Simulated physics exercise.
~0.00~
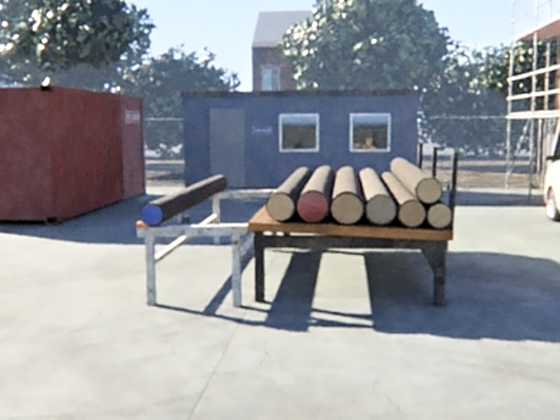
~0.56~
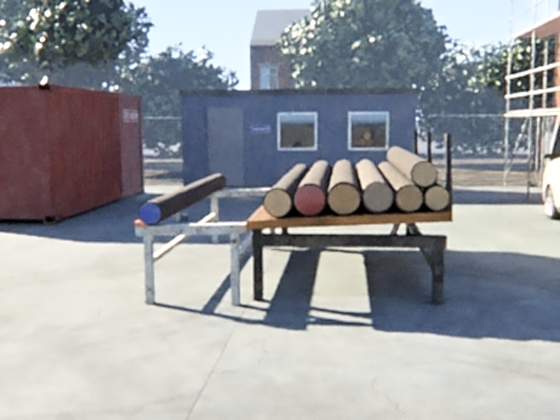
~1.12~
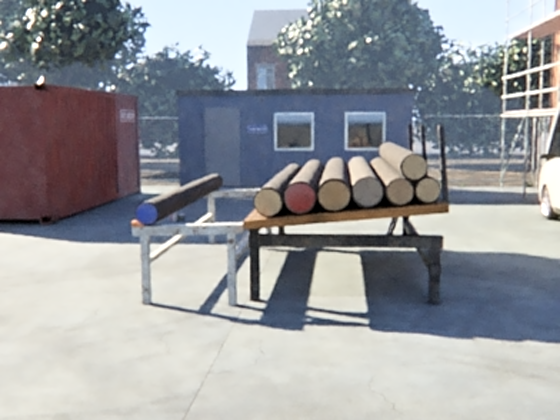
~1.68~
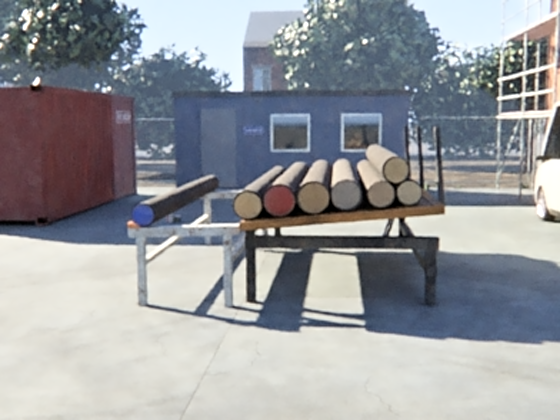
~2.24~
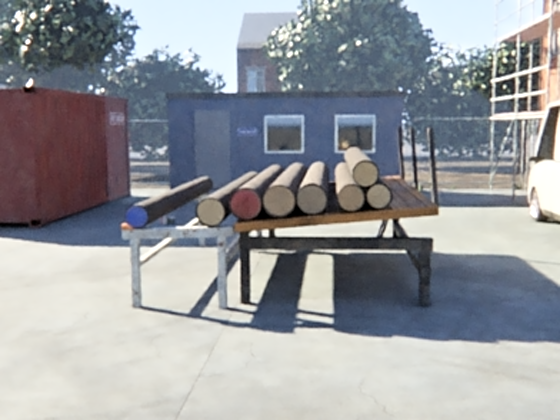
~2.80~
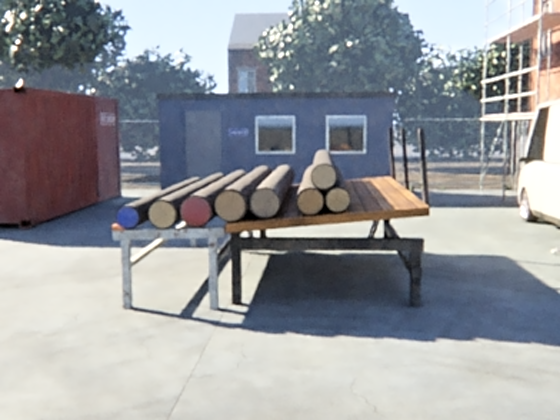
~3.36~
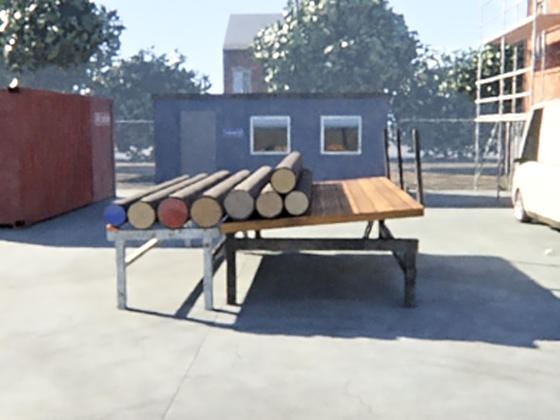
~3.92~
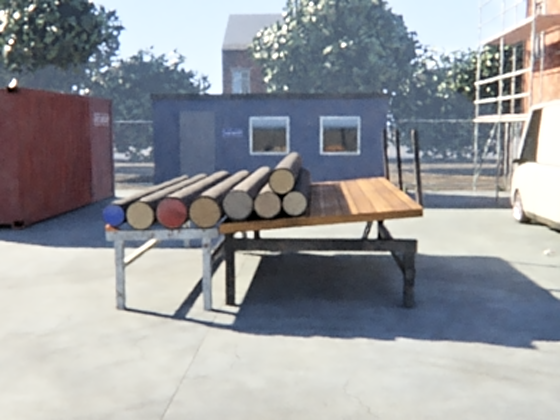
Timber poles, one with a red end, roll left down a tilting wooden deck onto a metal rack where a blue-ended pole already lies. They bunch up against it and come to rest, some still on the deck's left part, with red and blue on the rack.
